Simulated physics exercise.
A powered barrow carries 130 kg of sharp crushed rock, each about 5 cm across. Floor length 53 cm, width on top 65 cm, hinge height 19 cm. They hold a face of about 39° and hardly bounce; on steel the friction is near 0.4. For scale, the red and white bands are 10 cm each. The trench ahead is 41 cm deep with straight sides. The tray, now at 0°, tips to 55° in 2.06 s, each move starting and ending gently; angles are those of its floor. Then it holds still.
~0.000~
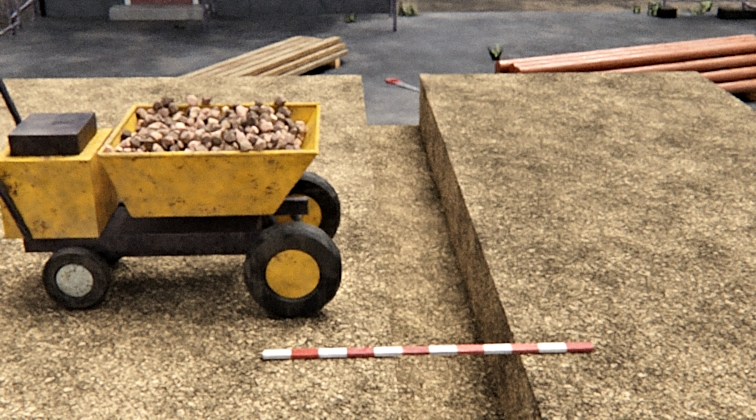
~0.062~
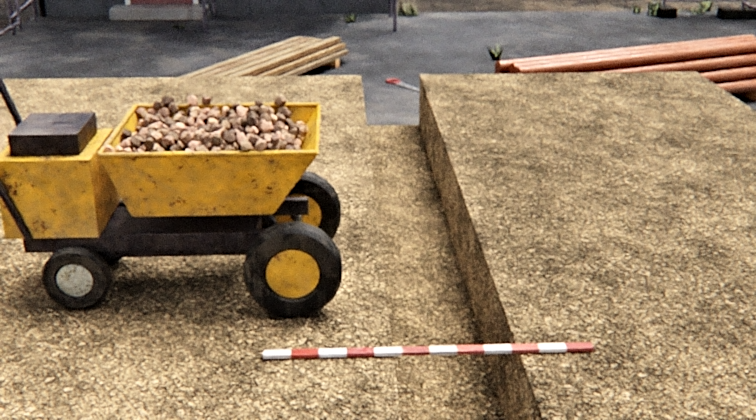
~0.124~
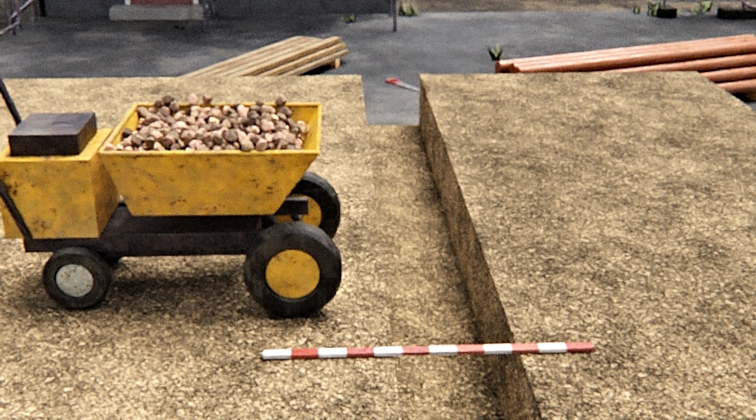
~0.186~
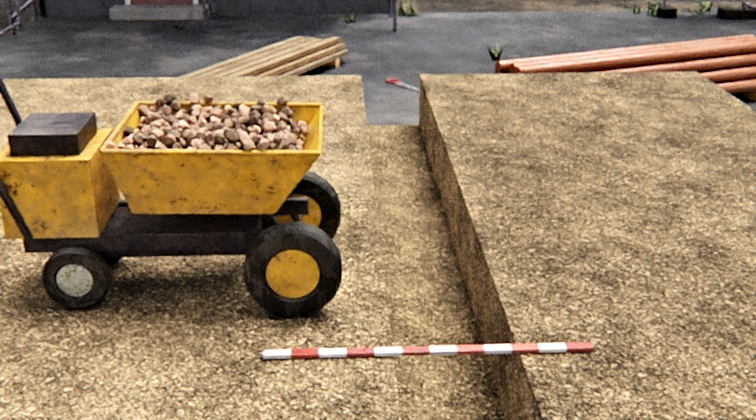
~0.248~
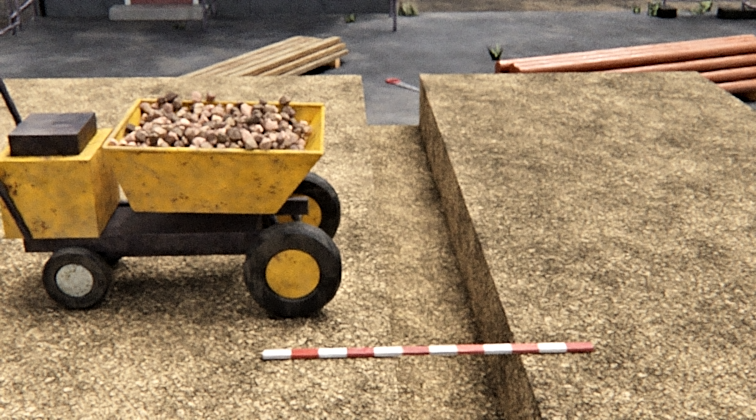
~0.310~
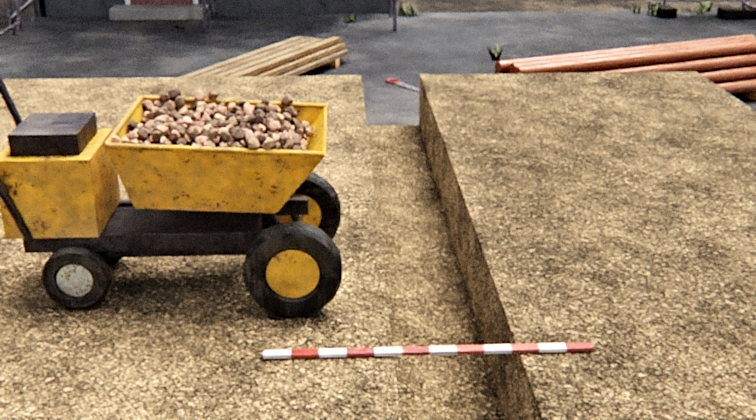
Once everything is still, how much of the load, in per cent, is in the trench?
Some 12 per cent of it.
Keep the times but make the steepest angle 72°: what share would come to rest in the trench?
It would be near 80 per cent.
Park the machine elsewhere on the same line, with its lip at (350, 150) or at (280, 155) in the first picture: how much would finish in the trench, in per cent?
First some 10, then 15 per cent.
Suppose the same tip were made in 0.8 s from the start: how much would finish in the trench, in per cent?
Then about 30 per cent.
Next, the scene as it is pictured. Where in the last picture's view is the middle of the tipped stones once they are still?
Around (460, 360).
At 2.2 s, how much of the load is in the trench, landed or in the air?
About 5 per cent by then.
After 1.5 s the floor is at 46°; 100 % in the tray; the foremost stones are at (392, 178).
After 2.2 s the floor is at 55°; 95 % in the tray, 5 % in the trench; the foremost stones are at (463, 319).
After 2.5 s the floor is at 55°; 91 % in the tray, 9 % in the trench; the foremost stones are at (484, 338).
After 4.5 s the floor is at 55°; 87 % in the tray, 12 % in the trench; the foremost stones are at (489, 351).
